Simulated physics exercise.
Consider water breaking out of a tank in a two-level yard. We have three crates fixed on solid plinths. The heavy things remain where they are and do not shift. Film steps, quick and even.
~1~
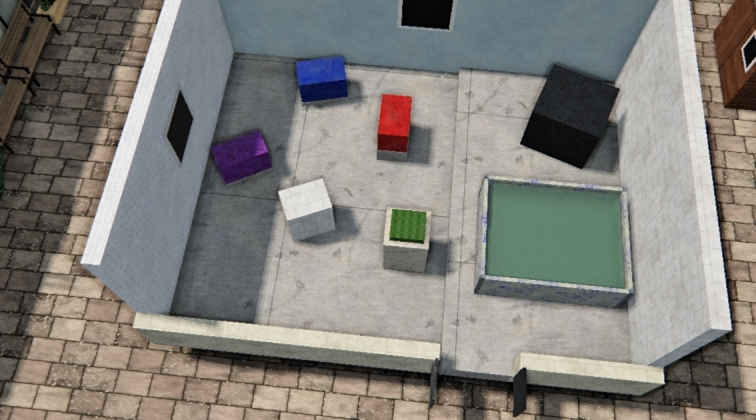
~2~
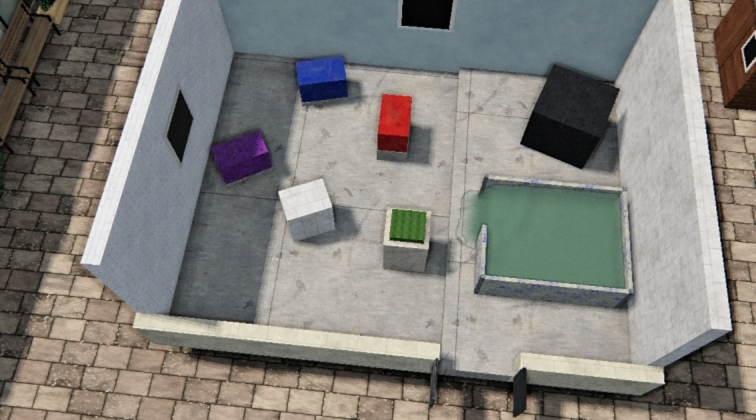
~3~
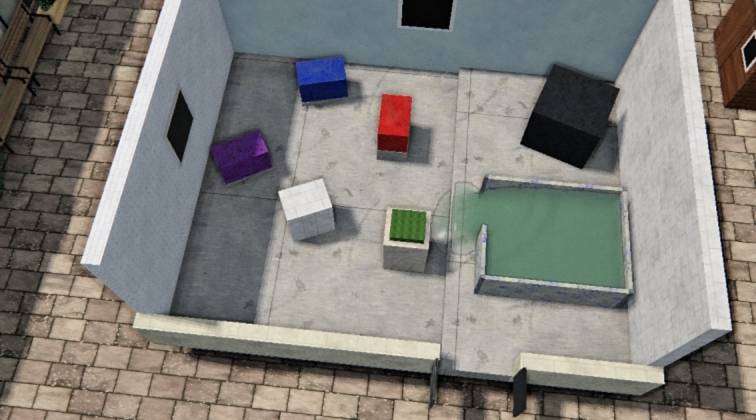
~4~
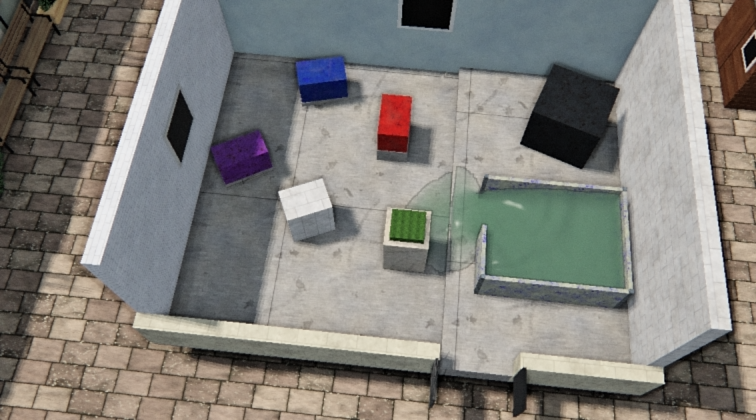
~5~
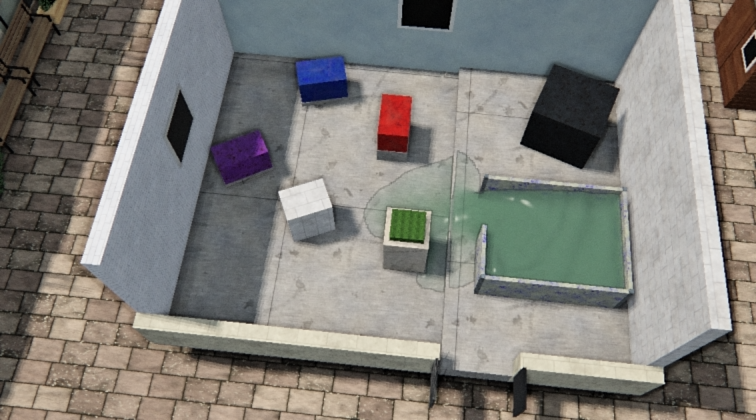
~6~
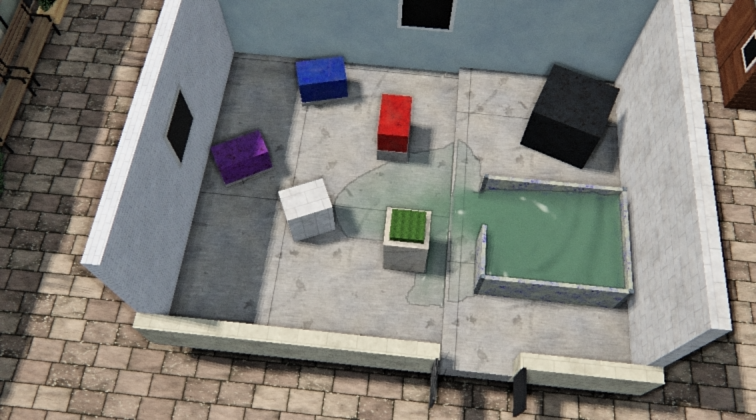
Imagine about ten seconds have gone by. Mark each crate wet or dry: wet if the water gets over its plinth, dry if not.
Purple crate wet, red crate dry, blue crate wet.
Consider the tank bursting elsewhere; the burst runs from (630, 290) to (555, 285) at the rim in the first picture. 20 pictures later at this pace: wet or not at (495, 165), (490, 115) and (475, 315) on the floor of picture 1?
Those three places would be still unsoaked, still unsoaked and soaking, in that order.
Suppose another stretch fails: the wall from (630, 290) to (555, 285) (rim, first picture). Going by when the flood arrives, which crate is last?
The crate marked blue, by my reading.
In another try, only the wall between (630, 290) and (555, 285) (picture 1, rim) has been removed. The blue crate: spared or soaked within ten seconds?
Then: The blue crate is spared.
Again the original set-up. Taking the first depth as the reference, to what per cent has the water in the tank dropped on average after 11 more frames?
About 60 per cent.
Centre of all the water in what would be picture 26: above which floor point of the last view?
Near (414, 204).
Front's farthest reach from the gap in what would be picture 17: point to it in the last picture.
Estimated pixel: (226, 89).
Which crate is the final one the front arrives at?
I'd say the blue one is last.
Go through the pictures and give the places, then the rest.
The first frame shows the tank at (555, 234) is whole and still.
In the second frame, the front is at (478, 193), out from the gap at (483, 215).
In the third frame, water pours out at (482, 216) and has run to (437, 237).
In the fourth frame, the front is at a hidden place, out from the gap at (482, 216).
In the fifth frame, the front is at (371, 209), out from the gap at (482, 216).
In the sixth frame, water pours out at (482, 216) and has run to (341, 200).
A moment on, water covers 25 % of the floor; the purple crate water round its plinth, the red crate water round its plinth, the blue crate not reached.
Next, water covers 40 % of the floor; the purple crate water round its plinth, the red crate water round its plinth, the blue crate water round its plinth.
Then, water covers 60 % of the floor; the purple crate water round its plinth, the red crate water round its plinth, the blue crate water round its plinth.
Later, water covers 65 % of the floor; the purple crate water round its plinth, the red crate water round its plinth, the blue crate water round its plinth.
In the end, water covers 65 % of the floor; the purple crate was topped, the red crate stayed above the water, the blue crate was topped.
